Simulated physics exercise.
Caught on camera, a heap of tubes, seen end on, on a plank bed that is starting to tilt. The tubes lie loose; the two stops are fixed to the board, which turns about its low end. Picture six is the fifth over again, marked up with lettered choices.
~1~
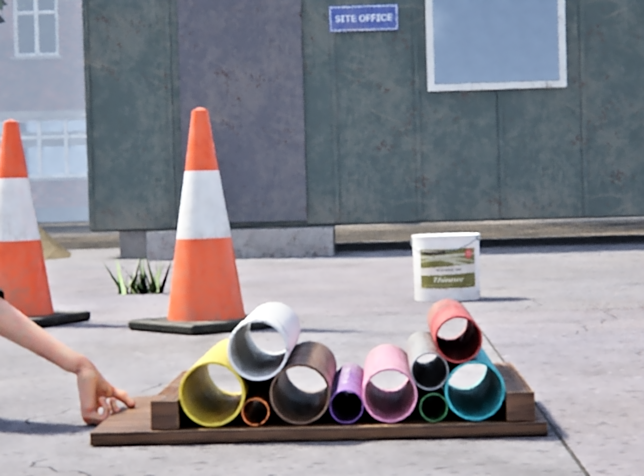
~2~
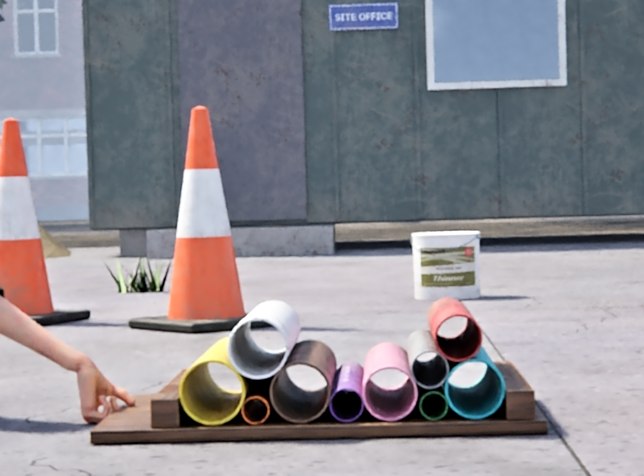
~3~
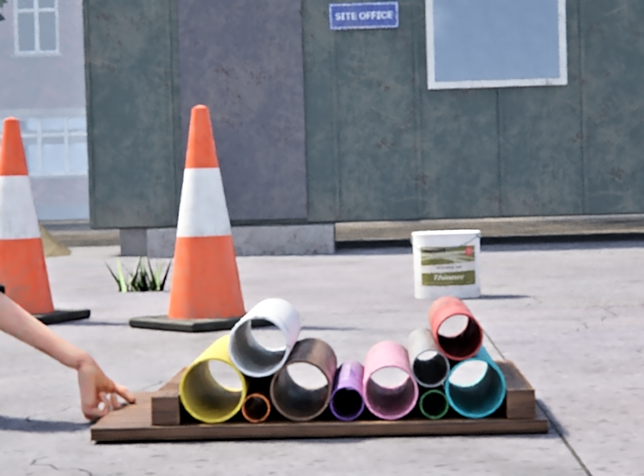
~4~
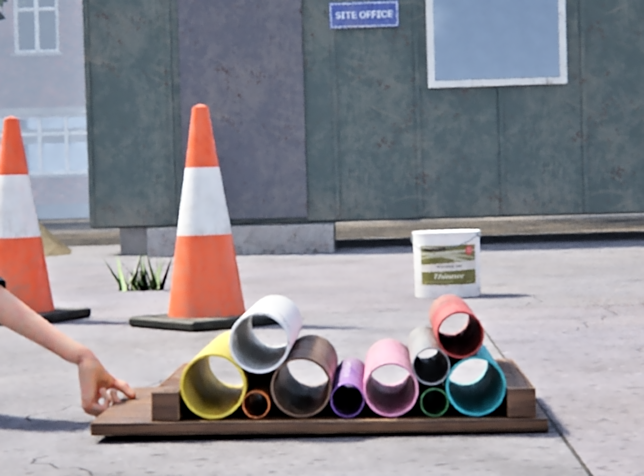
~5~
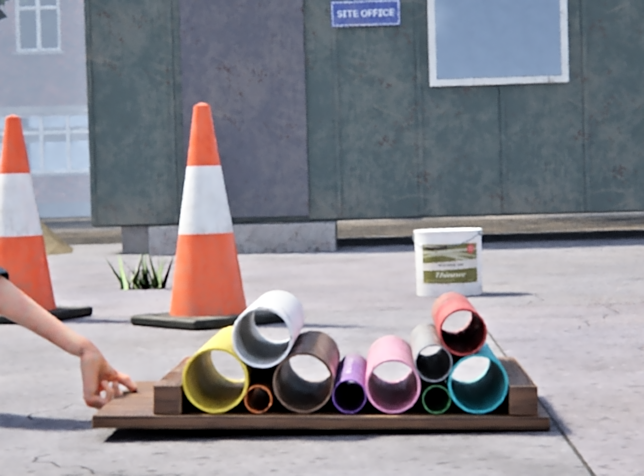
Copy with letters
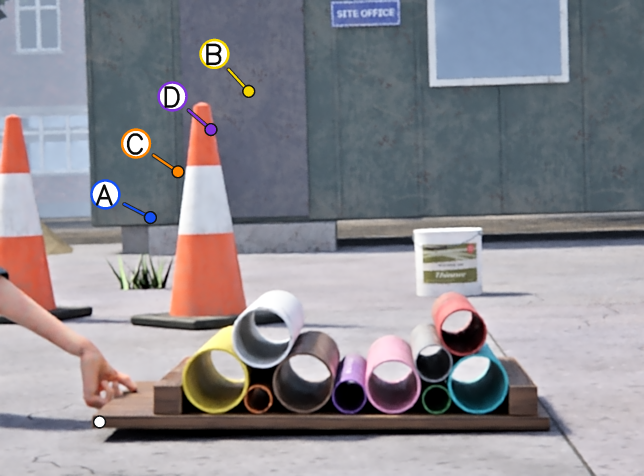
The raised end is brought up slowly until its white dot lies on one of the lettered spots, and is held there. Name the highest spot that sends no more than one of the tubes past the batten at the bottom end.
Raise it to C.
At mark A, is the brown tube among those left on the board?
The brown tube: Yes.
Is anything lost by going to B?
At B: Yes.
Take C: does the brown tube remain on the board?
Yes.
On the marked copy, A at (151, 218); B at (249, 91); C at (178, 172); D at (211, 130); the white dot at (100, 422).
Taking C. A third of the way, board at 20°.
Two thirds of the way, board at 36°.
When it is over, board at 36°, one over the low batten (red).
As for the rest, A one over the low batten (red); B two over the low batten (red, white); D two over the low batten (red, white).
